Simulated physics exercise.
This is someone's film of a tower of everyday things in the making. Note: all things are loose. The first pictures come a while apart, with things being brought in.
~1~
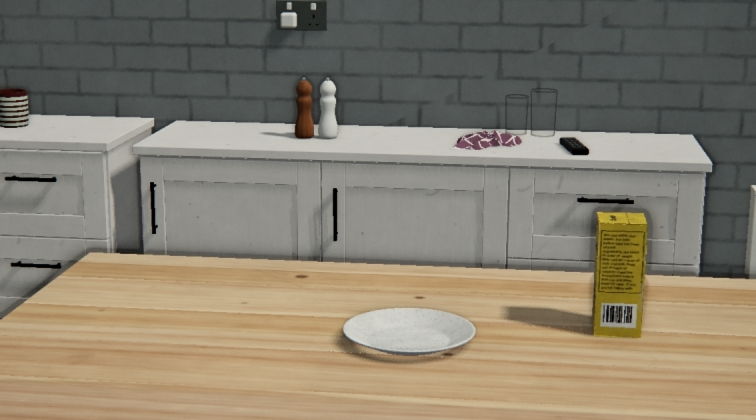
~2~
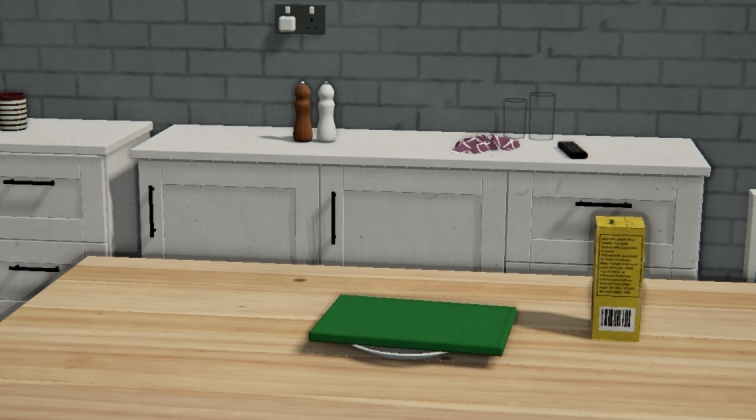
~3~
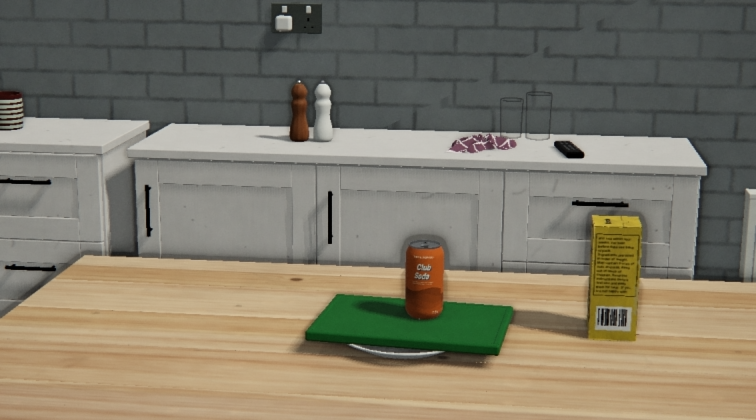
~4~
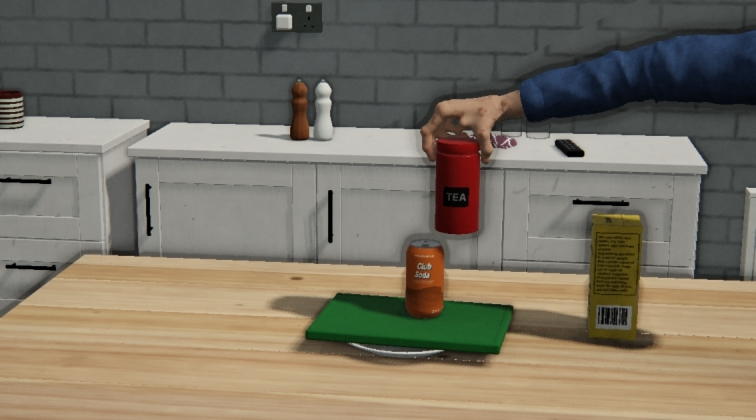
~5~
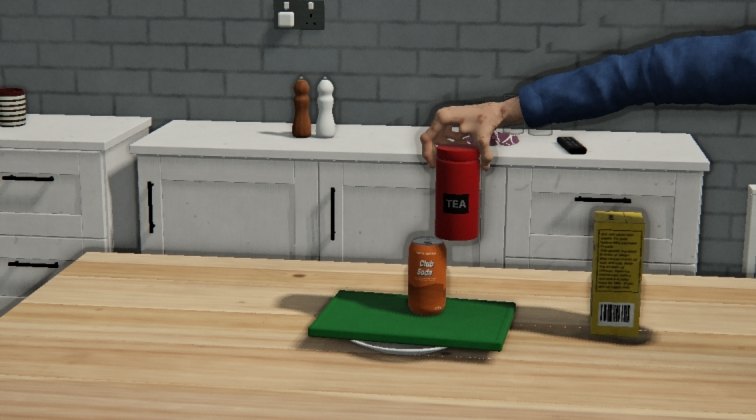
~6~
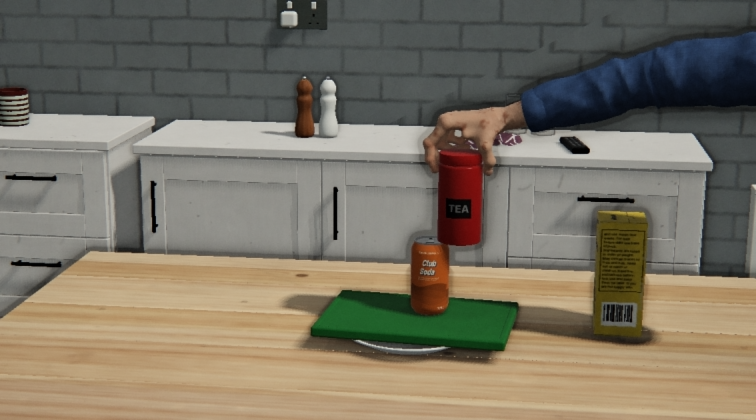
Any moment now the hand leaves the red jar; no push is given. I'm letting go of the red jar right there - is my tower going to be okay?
No, it will fall.
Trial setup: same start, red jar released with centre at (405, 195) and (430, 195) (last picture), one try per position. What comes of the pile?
On the first release the pile caves in, while on the second it stays intact.
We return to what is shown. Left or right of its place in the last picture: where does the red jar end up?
Pretty clearly in the rightward direction.
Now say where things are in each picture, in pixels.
The last thing is not in view yet; white plate (409, 335), in the first picture.
The last thing is not in view yet, in the second picture.
The last thing is not in view yet, in the third picture.
On its way; red jar (458, 185); orange can (425, 279), in the fourth picture.
On its way; red jar (457, 192), in the fifth picture.
In place under the hand; red jar (460, 196); orange can (430, 276), in the sixth picture.
Then, 0.50 s on from there, red jar now fallen; orange can turned 26° from how it was put; green tray turned 25° from how it was put.
Then, 0.70 s on from there, orange can on its side; green tray turned 34° from how it was put.
Then, 0.90 s on from there, orange can turned 40° from how it was put.
Then, 1.50 s on from there, orange can now fallen.
In the end, fallen, red jar and orange can; the other 3 unmoved. At the end, from the last picture's camera, red jar near (568, 337). The pile gives way.
